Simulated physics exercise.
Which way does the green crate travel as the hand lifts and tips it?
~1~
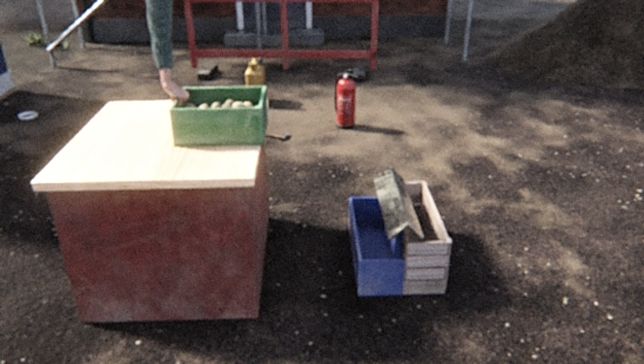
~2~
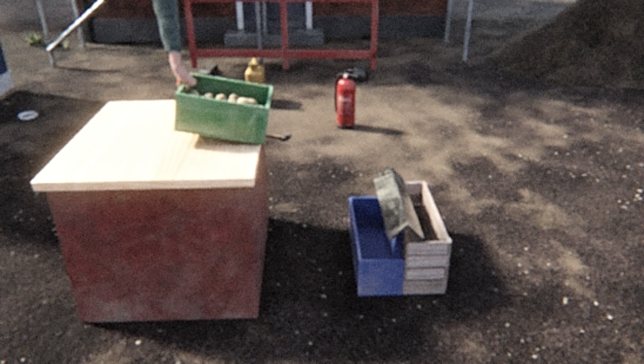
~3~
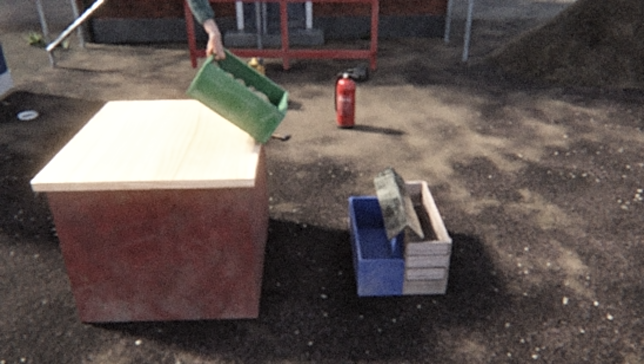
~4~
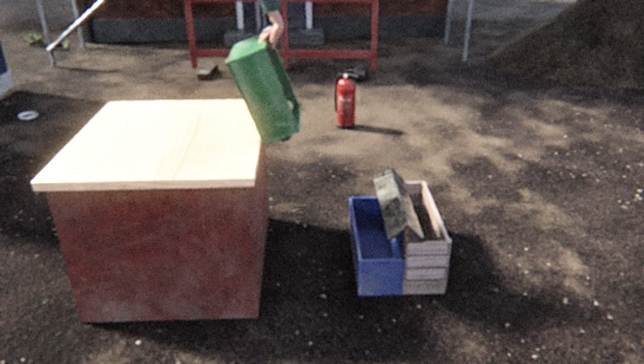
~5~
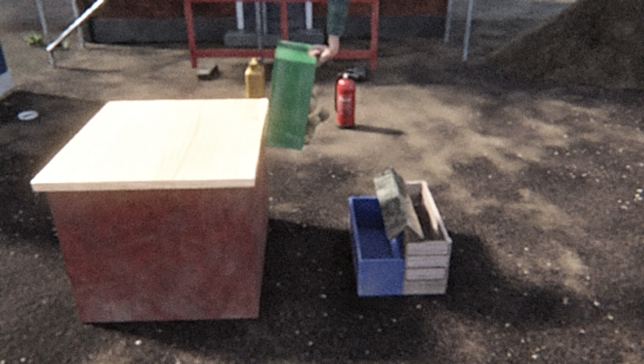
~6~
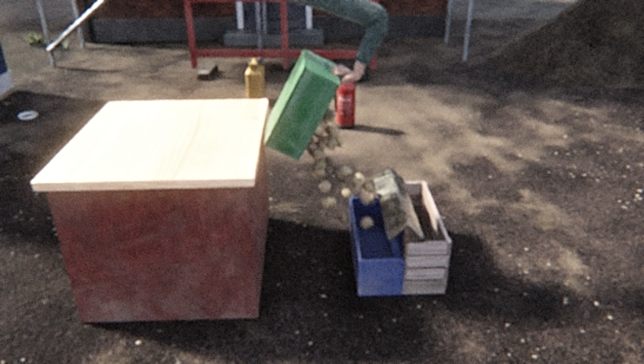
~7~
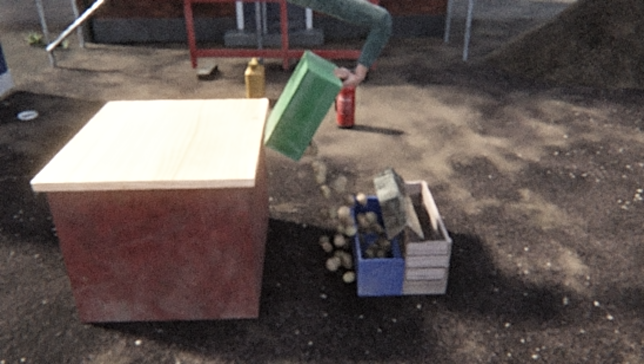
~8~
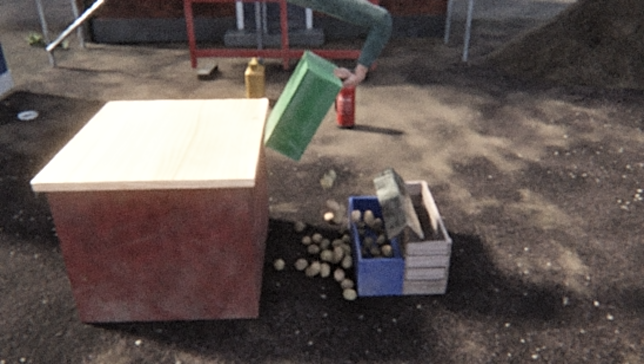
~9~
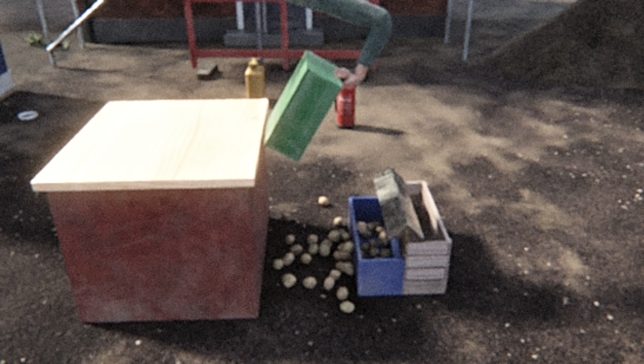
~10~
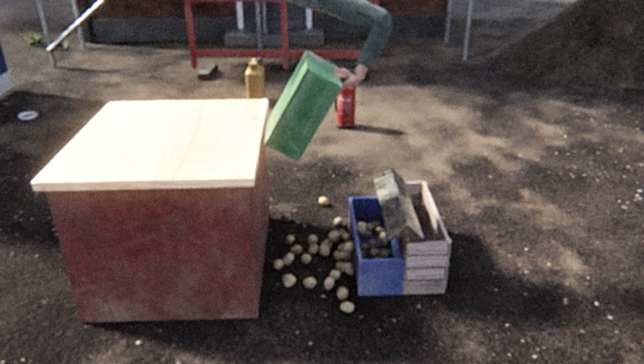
The green crate moves to the right, off the bench and toward the blue box.
